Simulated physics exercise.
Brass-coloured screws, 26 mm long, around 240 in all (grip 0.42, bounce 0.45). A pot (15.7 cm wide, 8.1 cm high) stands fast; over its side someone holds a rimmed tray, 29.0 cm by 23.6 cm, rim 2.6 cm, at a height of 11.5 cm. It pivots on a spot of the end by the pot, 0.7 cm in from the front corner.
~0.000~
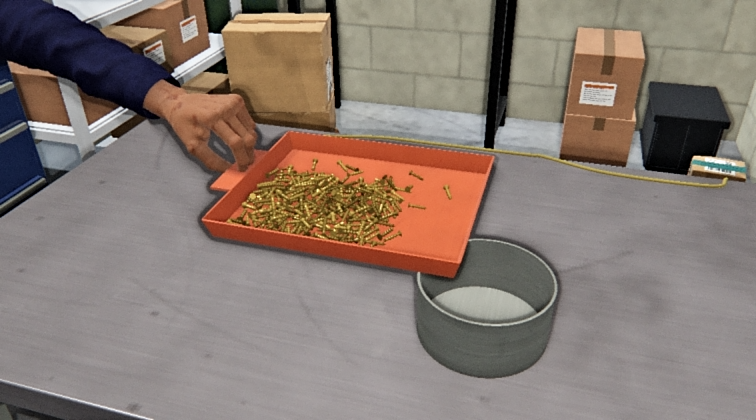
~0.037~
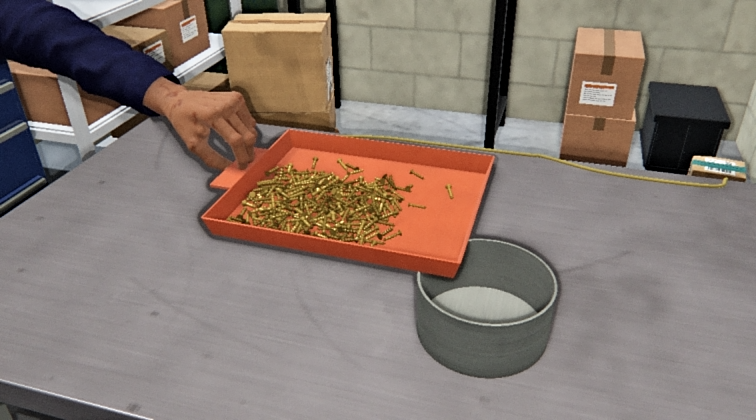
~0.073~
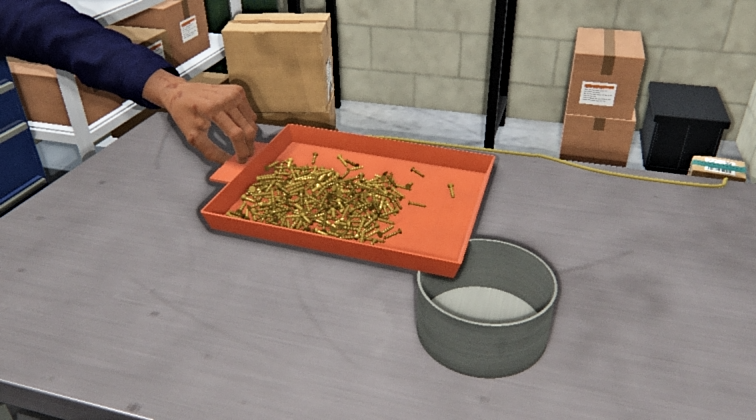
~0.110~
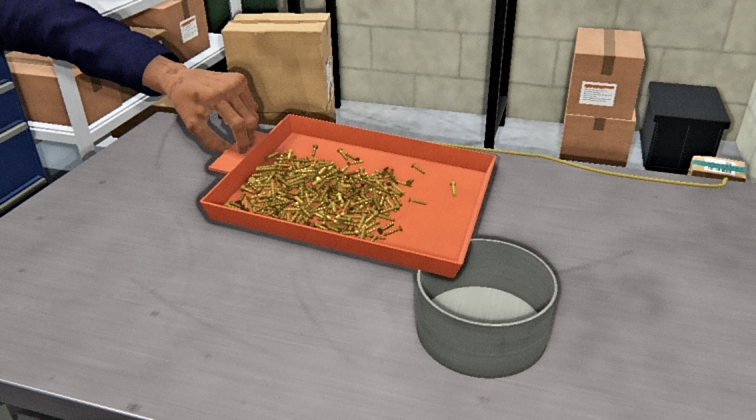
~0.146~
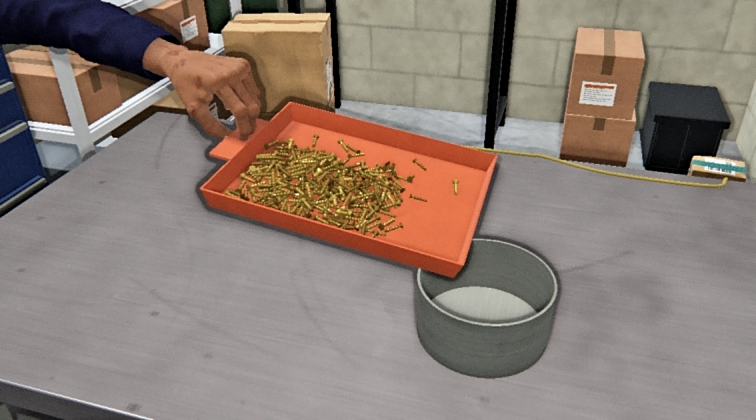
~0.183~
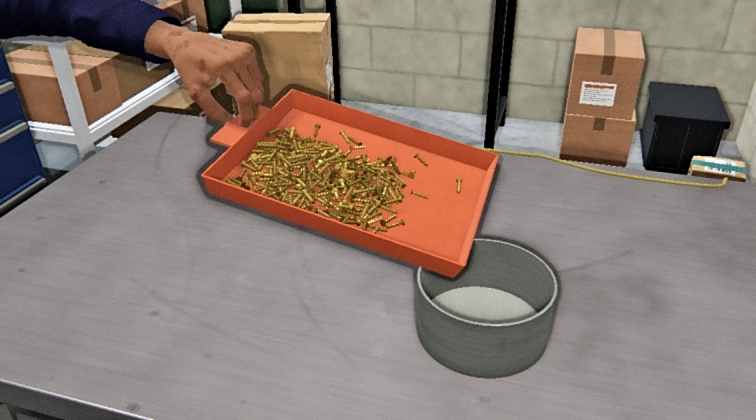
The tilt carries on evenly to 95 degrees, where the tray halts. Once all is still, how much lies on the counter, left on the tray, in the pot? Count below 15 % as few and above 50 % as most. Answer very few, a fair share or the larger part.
Counter a fair share, tray very few, pot the larger part.
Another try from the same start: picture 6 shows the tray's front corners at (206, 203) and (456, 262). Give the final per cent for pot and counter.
Pot 5, counter 95.
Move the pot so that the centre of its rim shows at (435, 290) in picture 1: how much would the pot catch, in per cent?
Some 15 per cent.
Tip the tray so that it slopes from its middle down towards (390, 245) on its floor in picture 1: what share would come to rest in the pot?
About 10 per cent.
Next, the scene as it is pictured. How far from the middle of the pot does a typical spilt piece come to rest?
Roughly 16 cm.
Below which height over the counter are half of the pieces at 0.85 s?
Some 10 cm.
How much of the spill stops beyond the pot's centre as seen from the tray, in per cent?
Some 100 per cent.
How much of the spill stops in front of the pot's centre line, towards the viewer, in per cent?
Roughly 20 per cent.
After 0.58 s, tilt 52 degrees; the tray holds 100 %, the pot 0 %.
After 0.85 s, tilt 79 degrees; the tray holds 40 %, the pot 35 %.
After 1.22 s, tilt 95 degrees; the tray holds 0 %, the pot 75 %.
By 2.0 s all is still; counter 25 %, tray 0 %, pot 75 %.
